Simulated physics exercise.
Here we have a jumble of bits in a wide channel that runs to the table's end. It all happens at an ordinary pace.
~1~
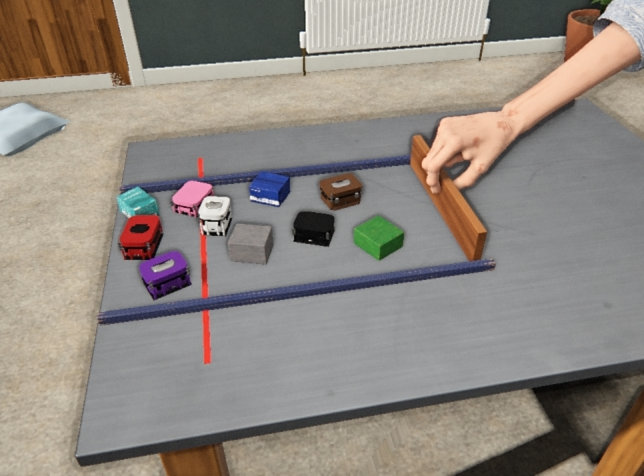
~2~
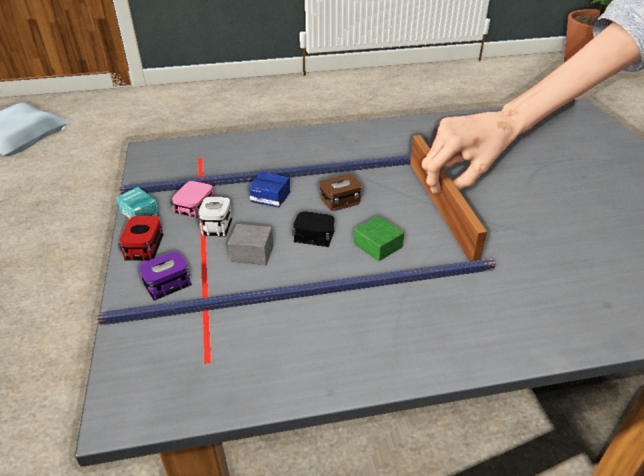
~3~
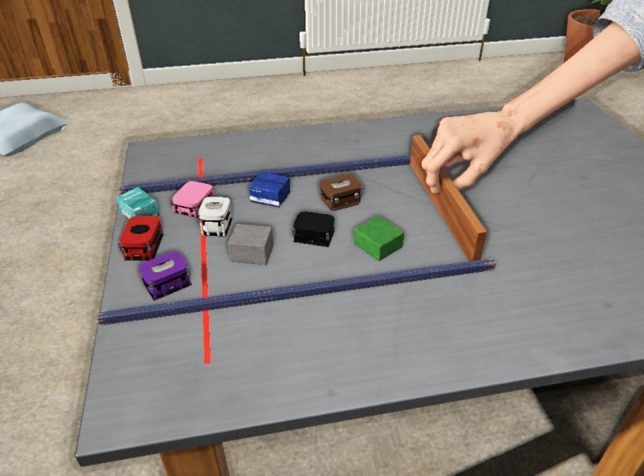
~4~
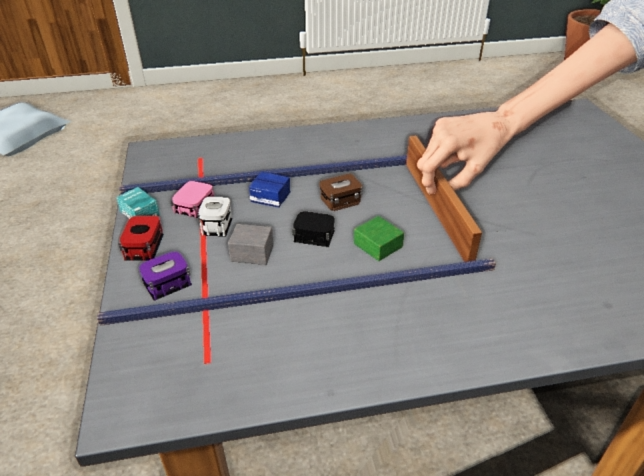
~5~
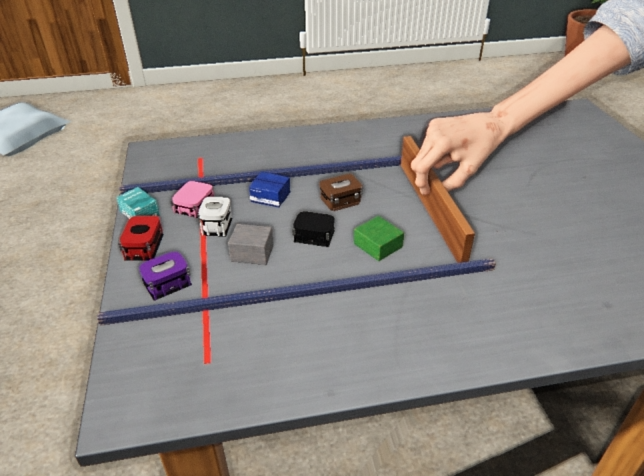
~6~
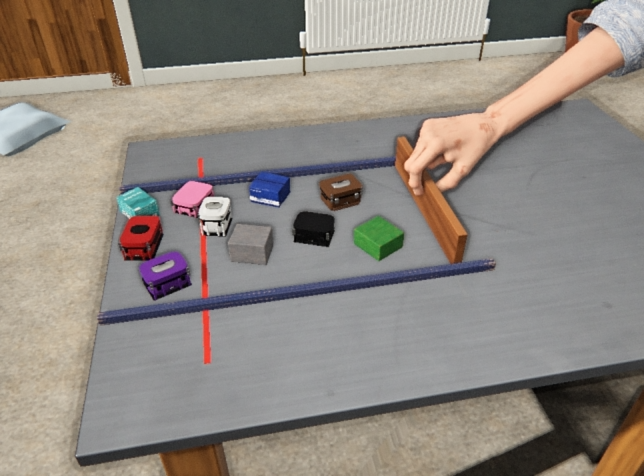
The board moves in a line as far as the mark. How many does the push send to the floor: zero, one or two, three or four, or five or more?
The number that fall off is zero.
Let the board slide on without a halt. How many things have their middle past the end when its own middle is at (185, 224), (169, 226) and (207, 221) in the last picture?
The counts: 2, 2 and 0.
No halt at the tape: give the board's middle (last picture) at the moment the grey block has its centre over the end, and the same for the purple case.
For the grey block at (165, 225), for the purple case at (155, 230).
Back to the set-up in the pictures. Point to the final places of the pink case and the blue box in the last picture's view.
The pink case stops around (150, 206); the blue box around (186, 190).
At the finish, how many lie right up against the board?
That makes 4.
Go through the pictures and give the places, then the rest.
The first picture shows turquoise box (138, 206); red case (142, 238); purple case (165, 275); board (443, 193); tape (203, 238).
The second picture shows red case (142, 238); pink case (194, 200).
The third picture shows purple case (166, 275); board (443, 193).
The fourth picture shows turquoise box (138, 206); blue box (270, 189).
The fifth picture shows red case (142, 238); black case (314, 229).
The sixth picture shows turquoise box (138, 206); red case (142, 238); purple case (166, 275); board (426, 195); tape (203, 238).
Soon after, none off yet; turquoise box at rest near (138, 206); red case at rest near (142, 238); purple case at rest near (166, 275).
In the end, the number that fall off is zero.
